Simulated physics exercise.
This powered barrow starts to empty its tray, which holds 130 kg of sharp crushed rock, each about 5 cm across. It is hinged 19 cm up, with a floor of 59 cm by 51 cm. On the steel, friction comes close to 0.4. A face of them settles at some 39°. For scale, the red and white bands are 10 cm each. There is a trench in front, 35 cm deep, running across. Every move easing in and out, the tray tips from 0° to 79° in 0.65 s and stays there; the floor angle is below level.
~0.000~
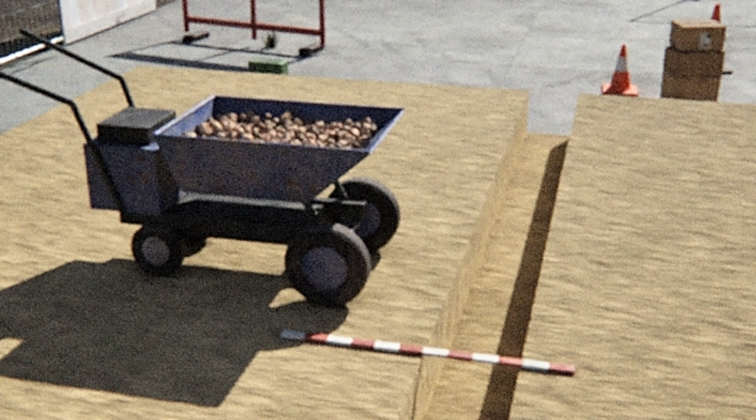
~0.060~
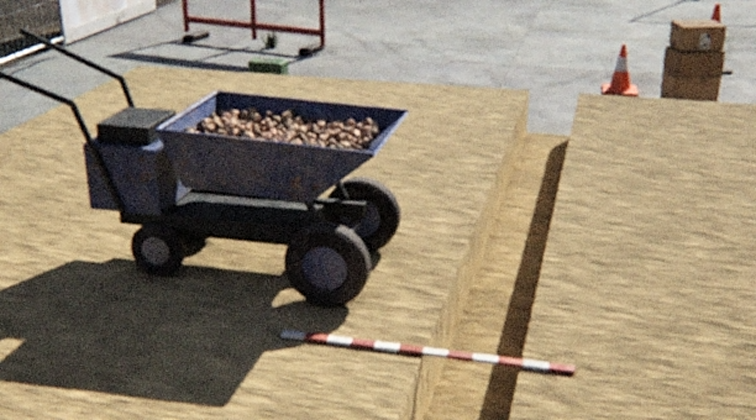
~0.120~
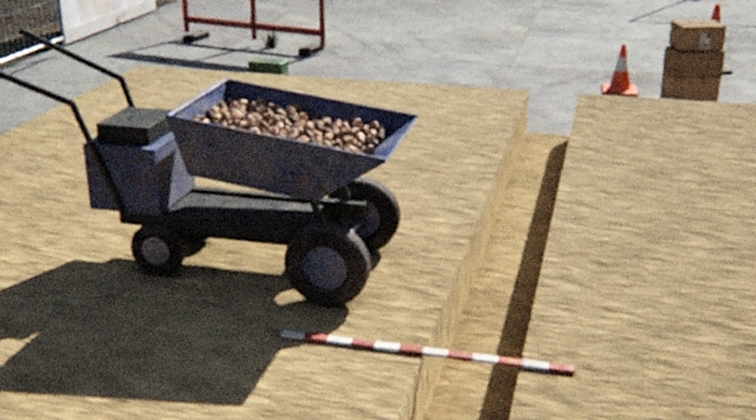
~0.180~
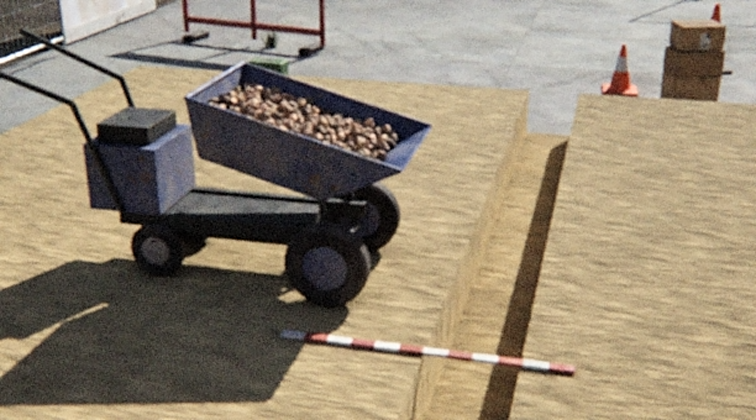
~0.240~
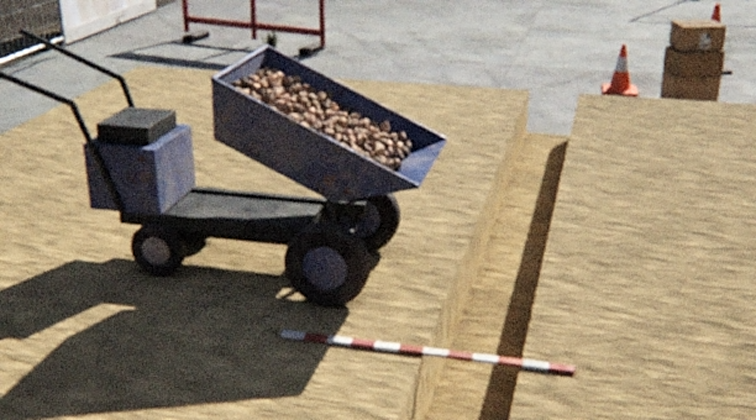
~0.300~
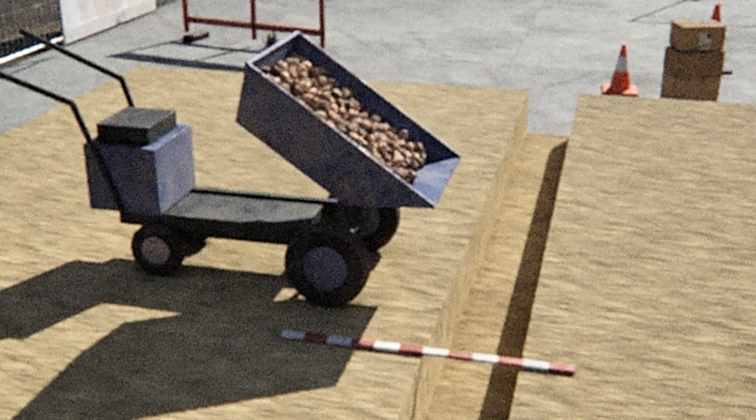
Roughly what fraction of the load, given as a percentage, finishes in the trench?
Some 74 per cent of the stones.
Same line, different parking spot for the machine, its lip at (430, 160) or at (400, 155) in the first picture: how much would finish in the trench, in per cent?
Estimates: 10 % then 50 %.
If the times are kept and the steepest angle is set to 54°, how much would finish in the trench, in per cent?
It would be near 50 per cent.
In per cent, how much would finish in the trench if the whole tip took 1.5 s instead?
In that case, around 100%.
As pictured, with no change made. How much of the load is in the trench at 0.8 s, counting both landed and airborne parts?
I'd say near 55 per cent at that time.
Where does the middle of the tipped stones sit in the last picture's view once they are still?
At about pixel (511, 341) in the last view.
After 0.5 s the floor is at 67°; 100 % in the tray; the foremost stones are at (458, 241).
After 0.8 s the floor is at 79°; 40 % in the tray, 54 % in the trench, 5 % past the trench; the foremost stones are at (550, 286).
After 1.1 s the floor is at 79°; 0 % in the tray, 74 % in the trench, 26 % past the trench; the foremost stones are past the picture's edge.
After 3.0 s the floor is at 79°; 0 % in the tray, 74 % in the trench, 26 % past the trench; the foremost stones are past the picture's edge.
